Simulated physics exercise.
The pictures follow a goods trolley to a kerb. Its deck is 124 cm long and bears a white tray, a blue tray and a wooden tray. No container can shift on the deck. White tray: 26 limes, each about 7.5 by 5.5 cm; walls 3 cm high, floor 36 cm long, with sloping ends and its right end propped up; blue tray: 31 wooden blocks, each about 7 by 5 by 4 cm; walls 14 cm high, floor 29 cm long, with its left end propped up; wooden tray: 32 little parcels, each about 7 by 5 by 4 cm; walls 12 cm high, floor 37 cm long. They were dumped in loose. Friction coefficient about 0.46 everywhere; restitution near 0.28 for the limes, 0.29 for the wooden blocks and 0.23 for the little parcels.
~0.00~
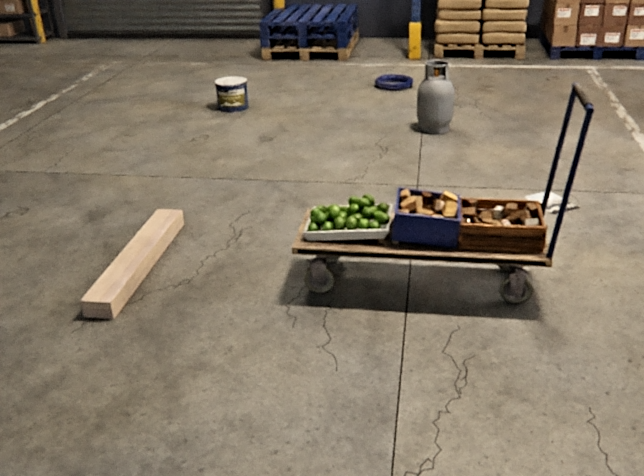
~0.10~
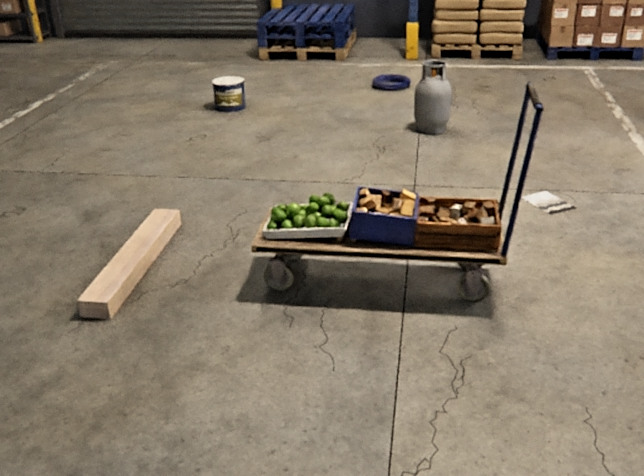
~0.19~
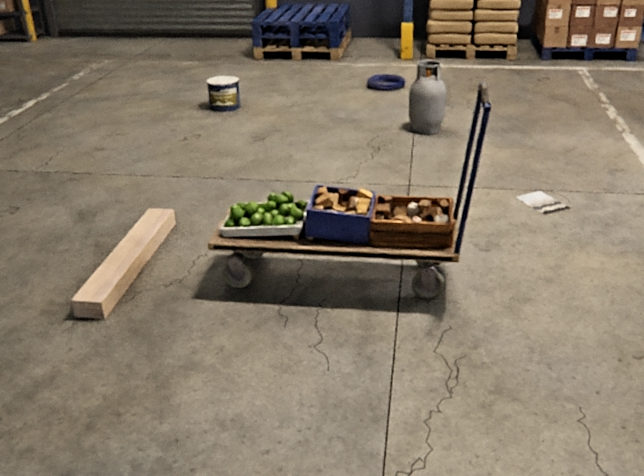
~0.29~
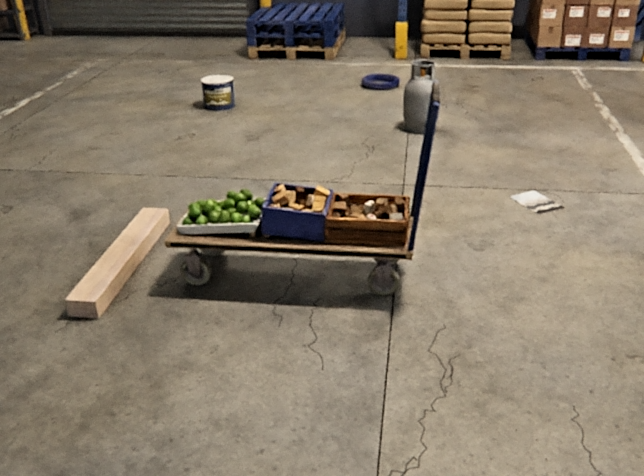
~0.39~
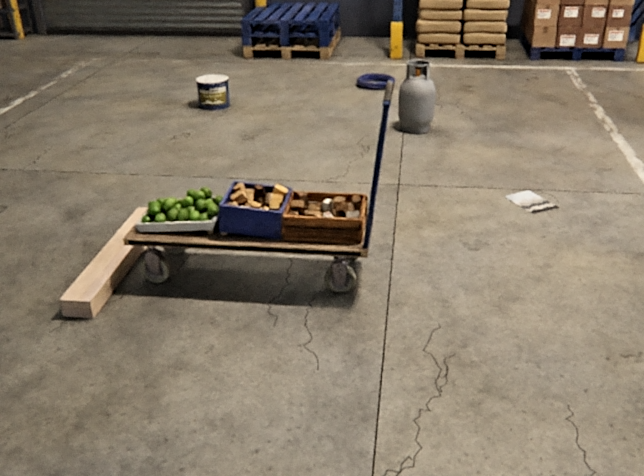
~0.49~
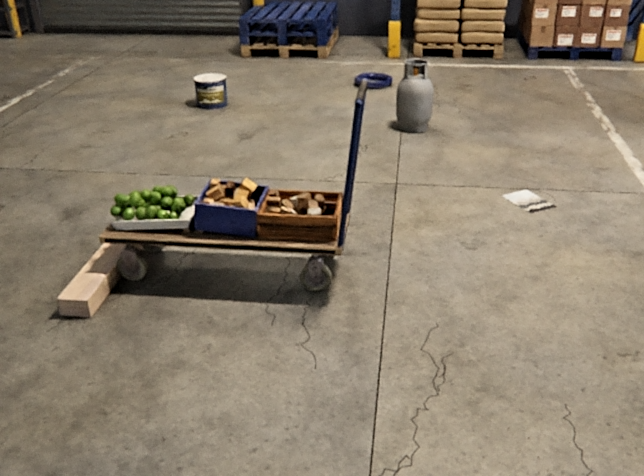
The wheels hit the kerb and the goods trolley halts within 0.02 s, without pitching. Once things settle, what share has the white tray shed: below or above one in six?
More than a sixth of the limes leave the white tray.
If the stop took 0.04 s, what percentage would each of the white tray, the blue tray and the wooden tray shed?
Then white tray 40, blue tray 0, wooden tray 0 per cent.
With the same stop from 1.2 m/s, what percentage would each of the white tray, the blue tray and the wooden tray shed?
In that case white tray 20, blue tray 0, wooden tray 0 per cent.
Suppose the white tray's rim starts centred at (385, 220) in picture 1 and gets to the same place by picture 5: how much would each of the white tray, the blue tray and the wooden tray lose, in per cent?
In that case white tray 50, blue tray 0, wooden tray 0 per cent.
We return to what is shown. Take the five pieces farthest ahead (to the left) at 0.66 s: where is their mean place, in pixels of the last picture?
Near (95, 199).
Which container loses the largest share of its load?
It is the white tray.
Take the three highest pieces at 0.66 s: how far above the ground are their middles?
About 50 cm.
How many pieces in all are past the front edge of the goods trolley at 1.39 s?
Some 12 pieces.
After 0.54 s, 5 of 26 out of the white tray, 0 of 31 out of the blue tray and 0 of 32 out of the wooden tray.
After 0.66 s, 10 of 26 out of the white tray, 0 of 31 out of the blue tray and 1 of 32 out of the wooden tray.
After 0.88 s, 12 of 26 out of the white tray, 0 of 31 out of the blue tray and 1 of 32 out of the wooden tray.
When it is over (at 1.39 s), 12 of 26 out of the white tray, 0 of 31 out of the blue tray and 1 of 32 out of the wooden tray. Asked share, 12 of 26, 46 per cent.
